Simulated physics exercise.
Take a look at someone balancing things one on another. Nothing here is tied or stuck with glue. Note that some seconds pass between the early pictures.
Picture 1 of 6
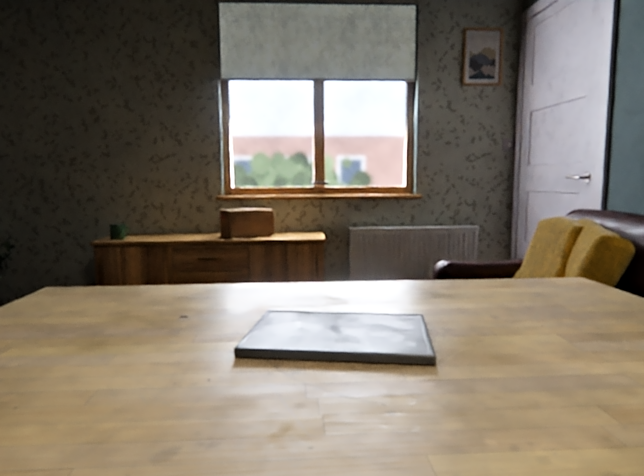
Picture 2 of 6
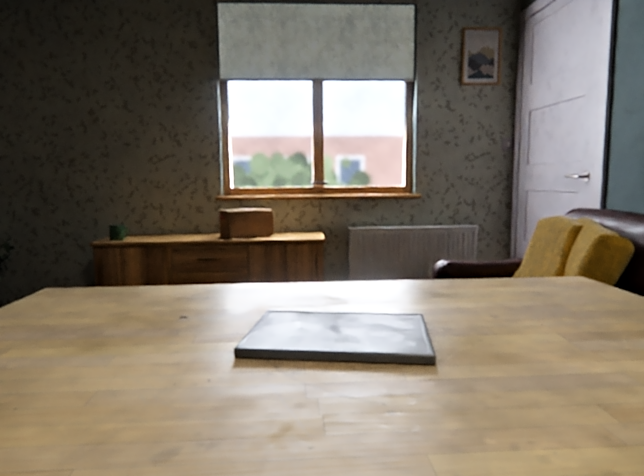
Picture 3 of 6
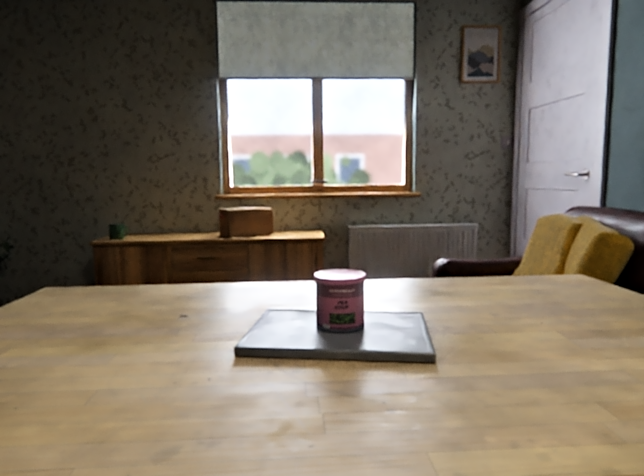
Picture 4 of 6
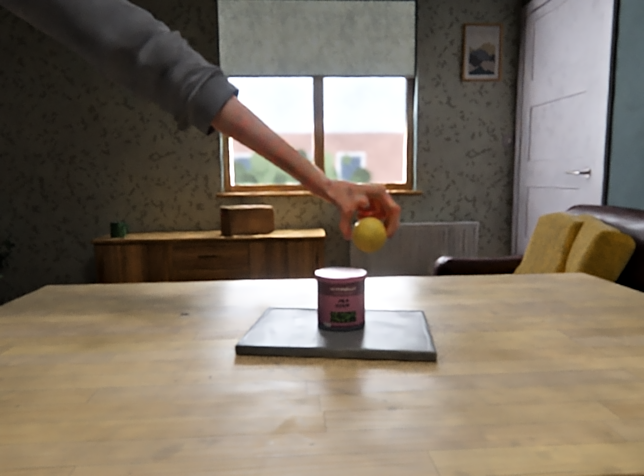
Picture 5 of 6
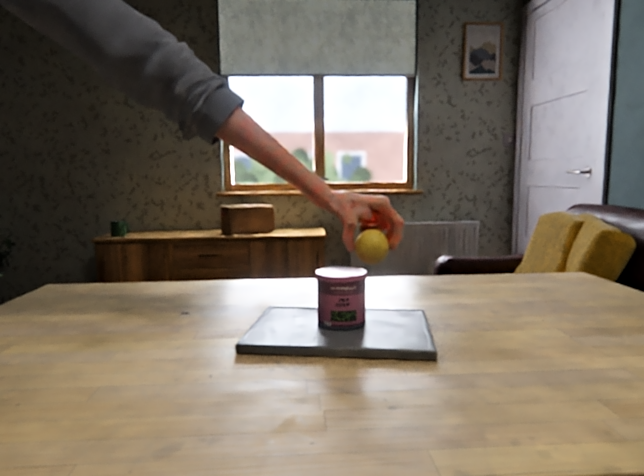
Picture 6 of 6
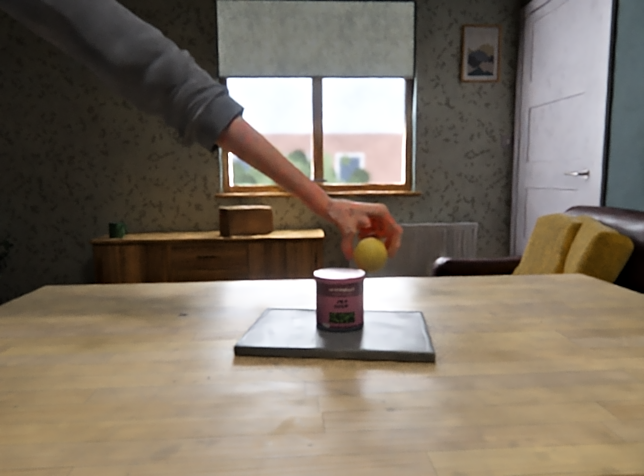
In this clip, a grey tray lies on a wooden table, and a pink tin appears on it; then an arm from the upper left holds a yellow lemon above the tin and lowers it slightly.
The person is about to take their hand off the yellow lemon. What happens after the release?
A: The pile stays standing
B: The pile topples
B.
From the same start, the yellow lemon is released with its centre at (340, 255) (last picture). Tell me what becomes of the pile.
Observed: Pile steady.
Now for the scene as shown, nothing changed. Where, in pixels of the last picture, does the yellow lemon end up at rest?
Around (405, 306).
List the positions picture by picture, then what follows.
The last thing is not in view yet; grey tray (339, 334), in the first picture.
The last thing is not in view yet; grey tray (339, 333), in the second picture.
The last thing is not in view yet; grey tray (339, 332), in the third picture.
Still above its spot; yellow lemon (369, 235); grey tray (339, 330), in the fourth picture.
Still above its spot; yellow lemon (372, 247); grey tray (340, 329), in the fifth picture.
In place under the hand; yellow lemon (370, 255); grey tray (338, 331), in the sixth picture.
Then, 0.30 s past the last view, yellow lemon now fallen.
Then, 0.40 s past the last view, things are still on the move.
Then, 0.90 s past the last view, nothing new.
Then, 2.20 s past the last view, yellow lemon resting near (405, 306).
Finally, fallen, yellow lemon; the other 2 still in place. Final places as the last picture's camera would see them, yellow lemon near (405, 306). The pile comes apart.
